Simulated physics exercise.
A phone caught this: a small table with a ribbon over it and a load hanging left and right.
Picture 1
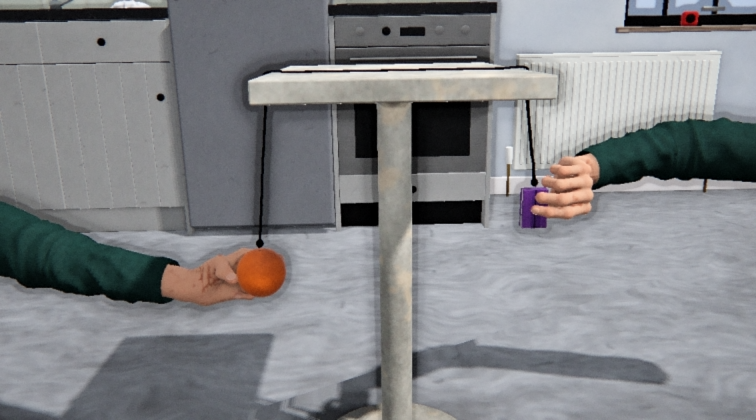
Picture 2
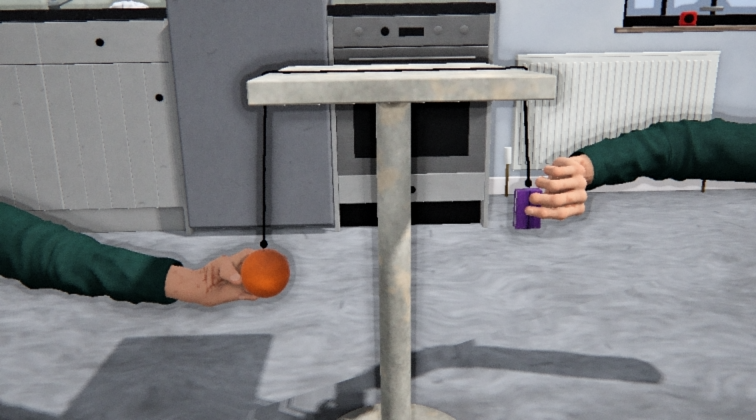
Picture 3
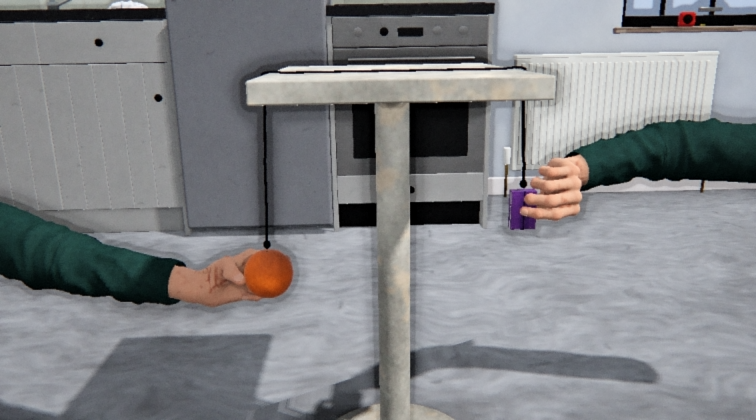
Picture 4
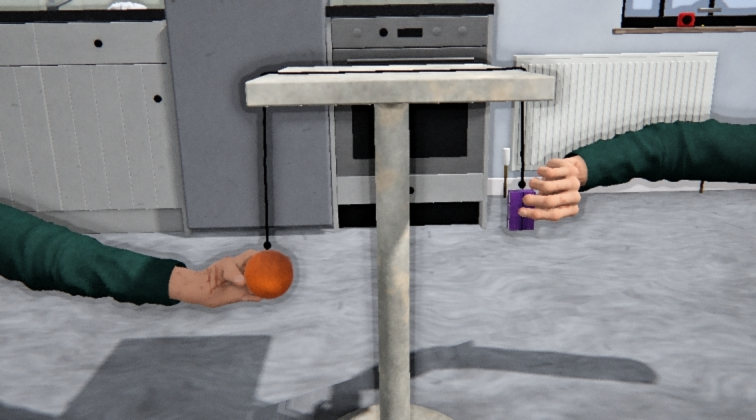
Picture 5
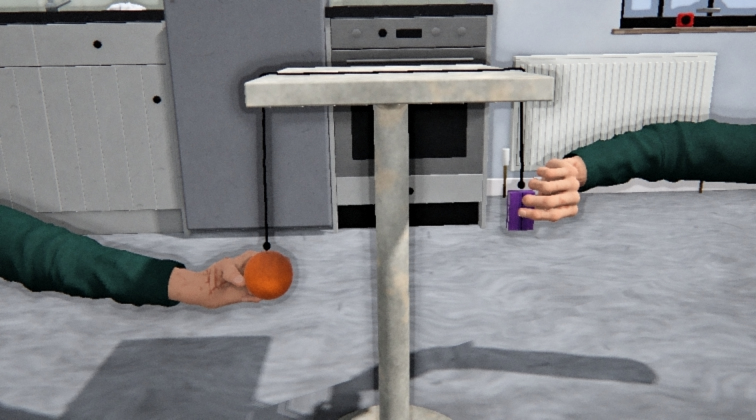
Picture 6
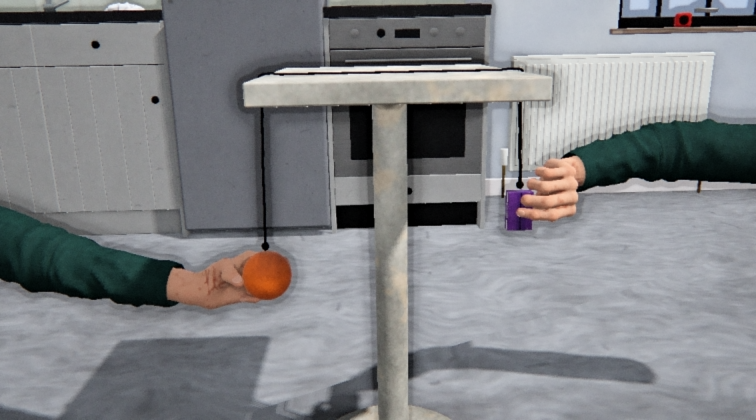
In a kitchen, two hands steadying an orange and a purple box on a black cord draped over a small table, barely moving.
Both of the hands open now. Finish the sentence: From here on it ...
From here on it heads down on the left.
Then, 0.32 s later than the last view, left orange lower near (276, 356); right matchbox higher near (542, 101).
Then, 0.66 s later than the last view, left orange down on the floor; right matchbox pulled up onto the top near (295, 70).
Then, 0.98 s later than the last view, left orange down on the floor; right matchbox lower near (43, 386).
Finally, left orange down on the floor; right matchbox down on the floor. The ribbon drops leftwards.
